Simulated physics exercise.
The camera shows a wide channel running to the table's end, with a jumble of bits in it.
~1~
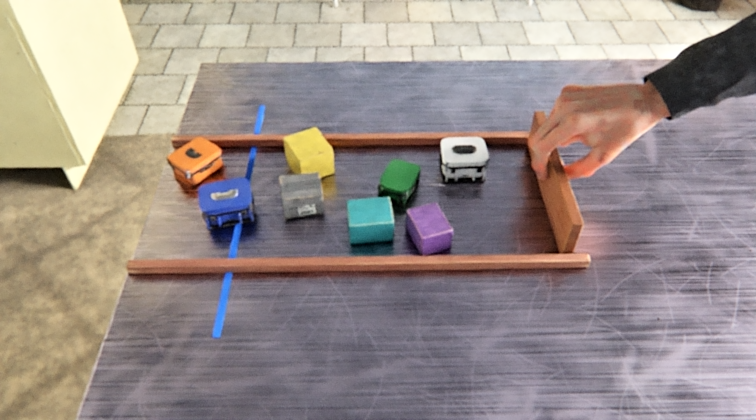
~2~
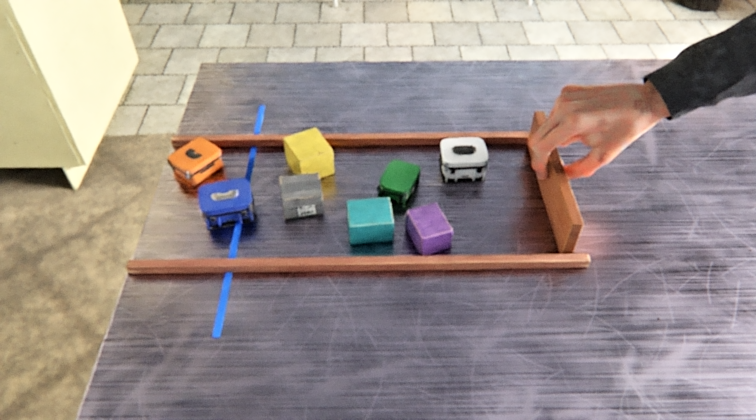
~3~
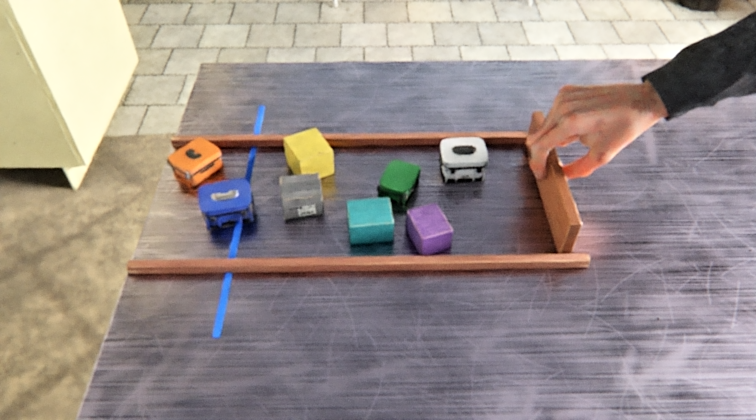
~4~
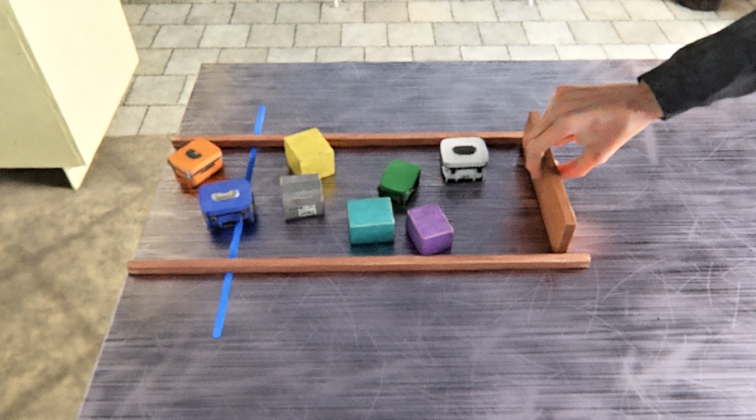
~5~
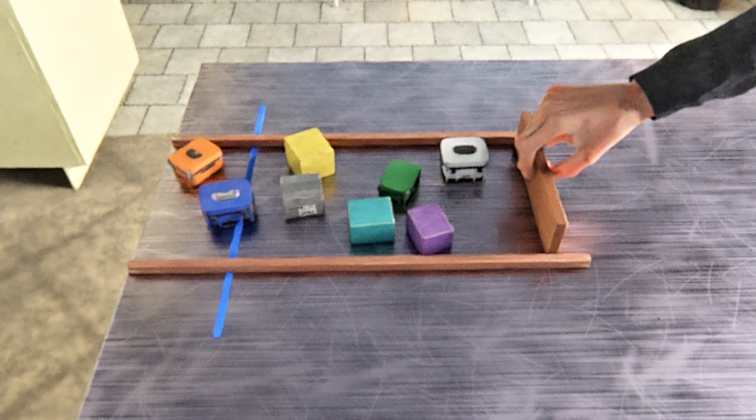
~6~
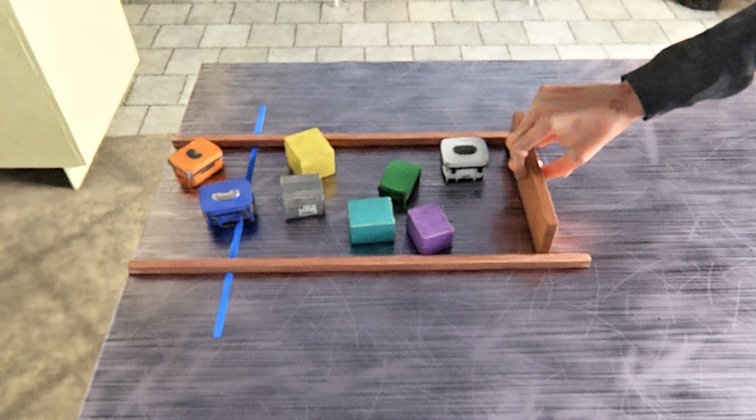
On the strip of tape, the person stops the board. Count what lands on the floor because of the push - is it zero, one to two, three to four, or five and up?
The count is one to two.
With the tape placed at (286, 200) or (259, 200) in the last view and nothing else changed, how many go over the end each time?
0 and 0.
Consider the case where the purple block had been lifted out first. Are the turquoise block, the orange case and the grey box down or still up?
Turquoise block safe, orange case gone, grey box safe.
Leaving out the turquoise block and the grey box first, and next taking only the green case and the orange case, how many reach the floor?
1, then 0.
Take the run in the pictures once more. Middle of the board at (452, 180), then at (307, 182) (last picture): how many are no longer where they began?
Up to then 2, and up to the other point 7.
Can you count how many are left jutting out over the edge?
0, I think.
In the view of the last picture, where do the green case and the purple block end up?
One is at about (221, 201), the other at about (219, 229).
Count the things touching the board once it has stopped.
3.
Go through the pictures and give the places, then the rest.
In the first frame, orange case (197, 163); blue case (227, 203); grey box (302, 195); board (552, 179); tape (243, 200).
In the second frame, blue case (227, 204); purple block (429, 229).
In the third frame, grey box (302, 196); turquoise block (370, 221).
In the fourth frame, orange case (197, 163); white case (463, 160).
In the fifth frame, blue case (228, 204); board (538, 179).
In the sixth frame, orange case (198, 163); blue case (228, 204); grey box (303, 196); board (530, 179); tape (244, 200).
Soon after, none off yet; orange case at rest near (198, 163); blue case at rest near (228, 204); grey box at rest near (303, 196).
After that, none off yet; orange case at rest near (198, 163); blue case at rest near (228, 204); grey box displaced a little near (287, 196).
And then, none off yet; orange case displaced a little near (184, 164); blue case displaced about its own width near (175, 204); grey box displaced well along near (221, 198).
In the end, the number that fall off is one or two; gone, blue case and orange case.
